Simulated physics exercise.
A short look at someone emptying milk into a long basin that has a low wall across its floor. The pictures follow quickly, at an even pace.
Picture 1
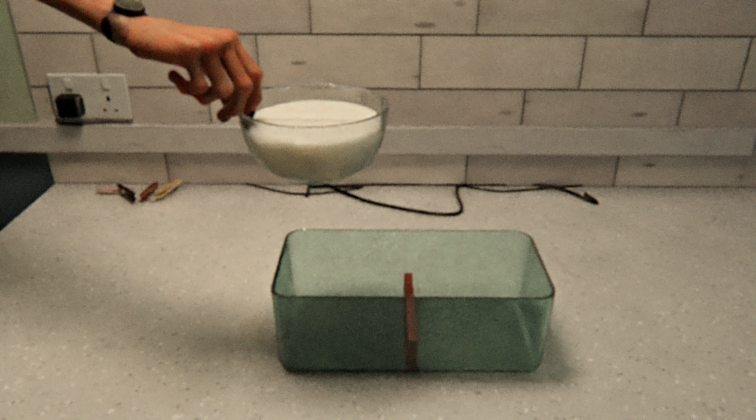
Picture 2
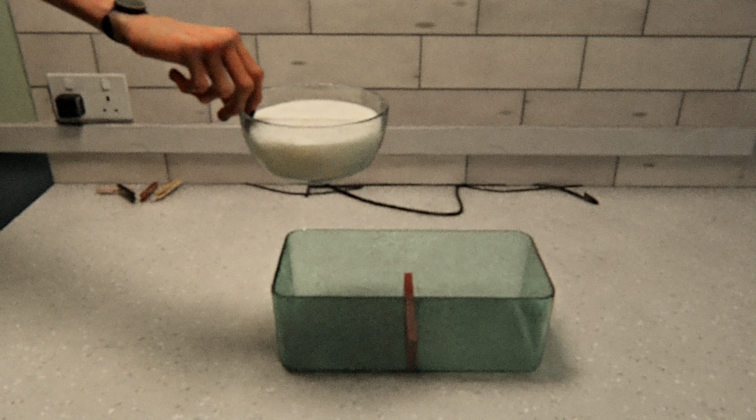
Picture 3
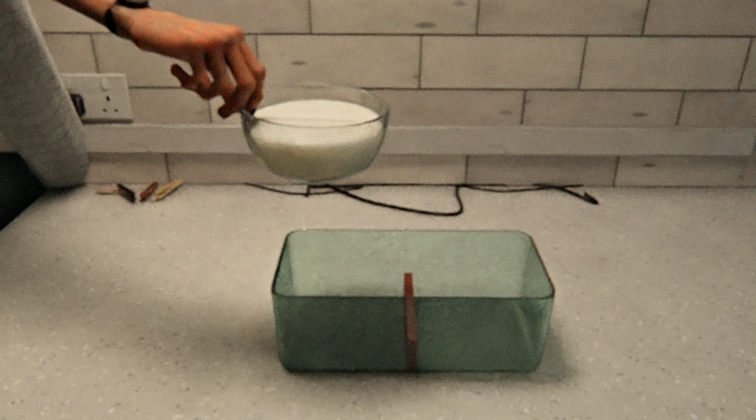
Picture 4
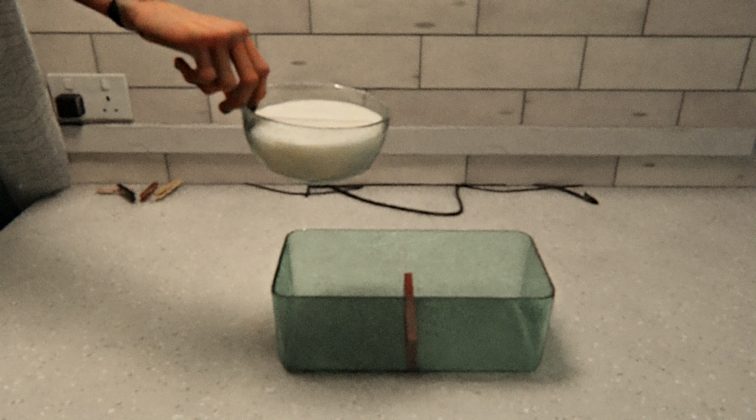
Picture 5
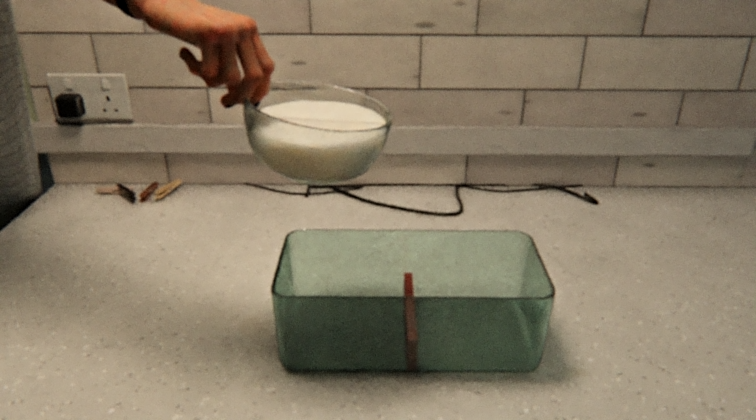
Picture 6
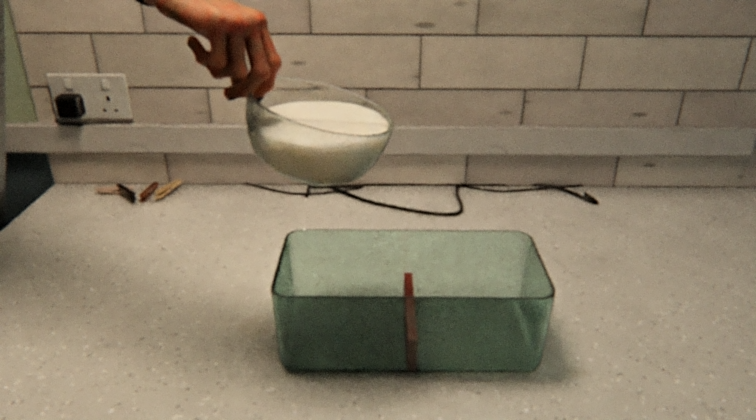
On a speckled kitchen counter, a hand held a clear glass bowl of milk above a long green basin with a low reddish wall inside, and slowly tilted the bowl slightly to the right.
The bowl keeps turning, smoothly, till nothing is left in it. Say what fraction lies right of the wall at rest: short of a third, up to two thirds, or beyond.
In the end over two thirds is right of the wall.
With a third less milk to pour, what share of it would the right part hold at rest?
It comes to 60 per cent or so.
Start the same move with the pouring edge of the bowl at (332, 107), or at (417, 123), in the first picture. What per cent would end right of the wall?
The first gives 20 %, the second 85 %.
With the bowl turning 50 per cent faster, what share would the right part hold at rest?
It comes to 60 per cent or so.
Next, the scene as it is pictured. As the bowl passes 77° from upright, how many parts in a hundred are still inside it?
About 35 per cent.
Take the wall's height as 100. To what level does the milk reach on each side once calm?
Left about 20, right about 60.
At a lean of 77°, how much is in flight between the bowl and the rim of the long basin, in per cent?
Some 40 per cent.
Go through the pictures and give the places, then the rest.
The first picture shows tilt 0°; pouring edge (387, 106); surface from (247, 117) to (384, 119); the long basin's rim runs from (280, 262) to (542, 263); the wall's top is at (410, 304).
The second picture shows tilt 1°; pouring edge (387, 107); surface from (247, 118) to (384, 119).
The third picture shows tilt 3°; pouring edge (388, 109); surface from (247, 117) to (384, 120).
The fourth picture shows tilt 6°; pouring edge (389, 113); surface from (248, 117) to (386, 122).
The fifth picture shows tilt 10°; pouring edge (391, 118); surface from (250, 117) to (387, 122).
The sixth picture shows tilt 15°; pouring edge (392, 125); surface from (252, 117) to (389, 123).
A moment on, the bowl is tipped on its side and 37 per cent is still to pour, 1 is left of the wall and 21 right of it.
Next, the bowl is tipped right over and 0 per cent is still to pour, 21 is left of the wall and 73 right of it.
Then the bowl is tipped right over and 0 per cent is still to pour, 25 is left of the wall and 74 right of it.
Later the bowl is tipped right over and 0 per cent is still to pour, 25 is left of the wall and 74 right of it.
Finally, 25 per cent lies left of the wall, 74 right of it and 1 outside.
